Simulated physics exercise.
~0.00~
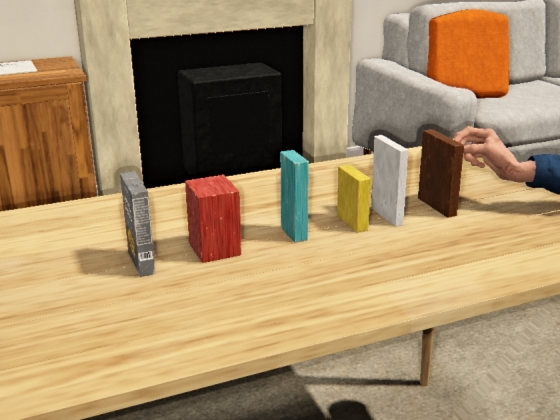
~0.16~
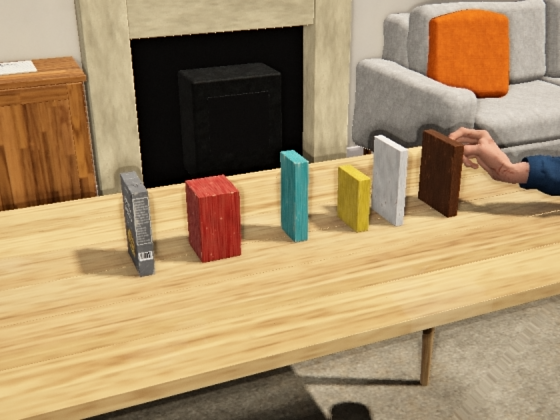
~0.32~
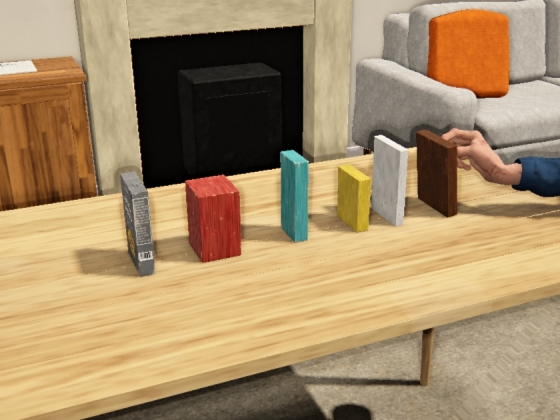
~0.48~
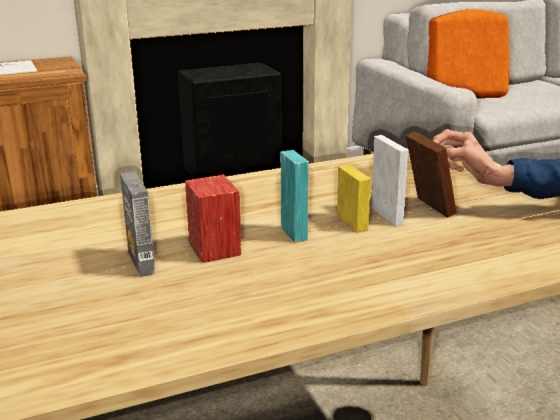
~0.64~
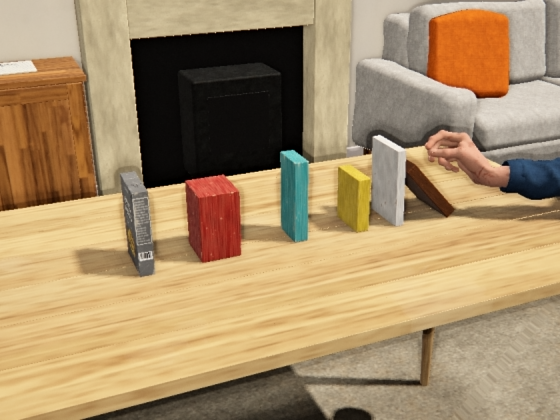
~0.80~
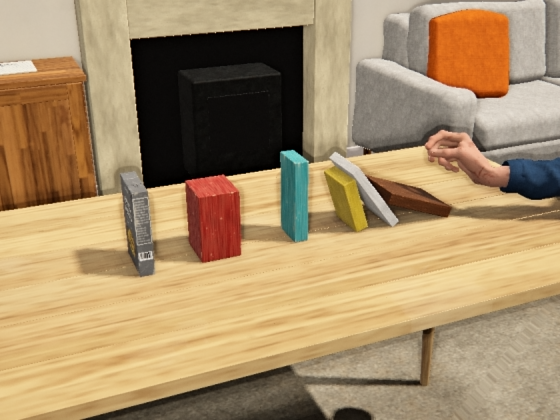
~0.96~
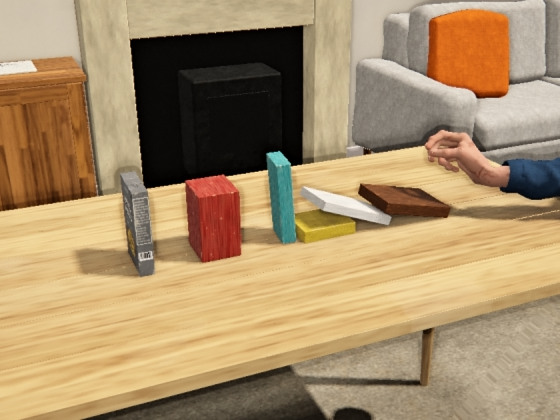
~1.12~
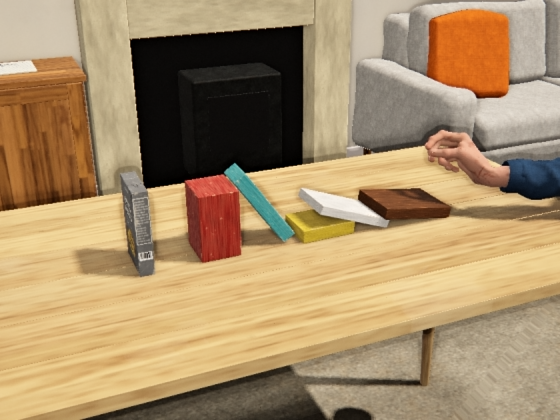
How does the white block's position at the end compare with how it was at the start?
At the start the white block stands upright, and by the end it has toppled to the left and lies on its side.
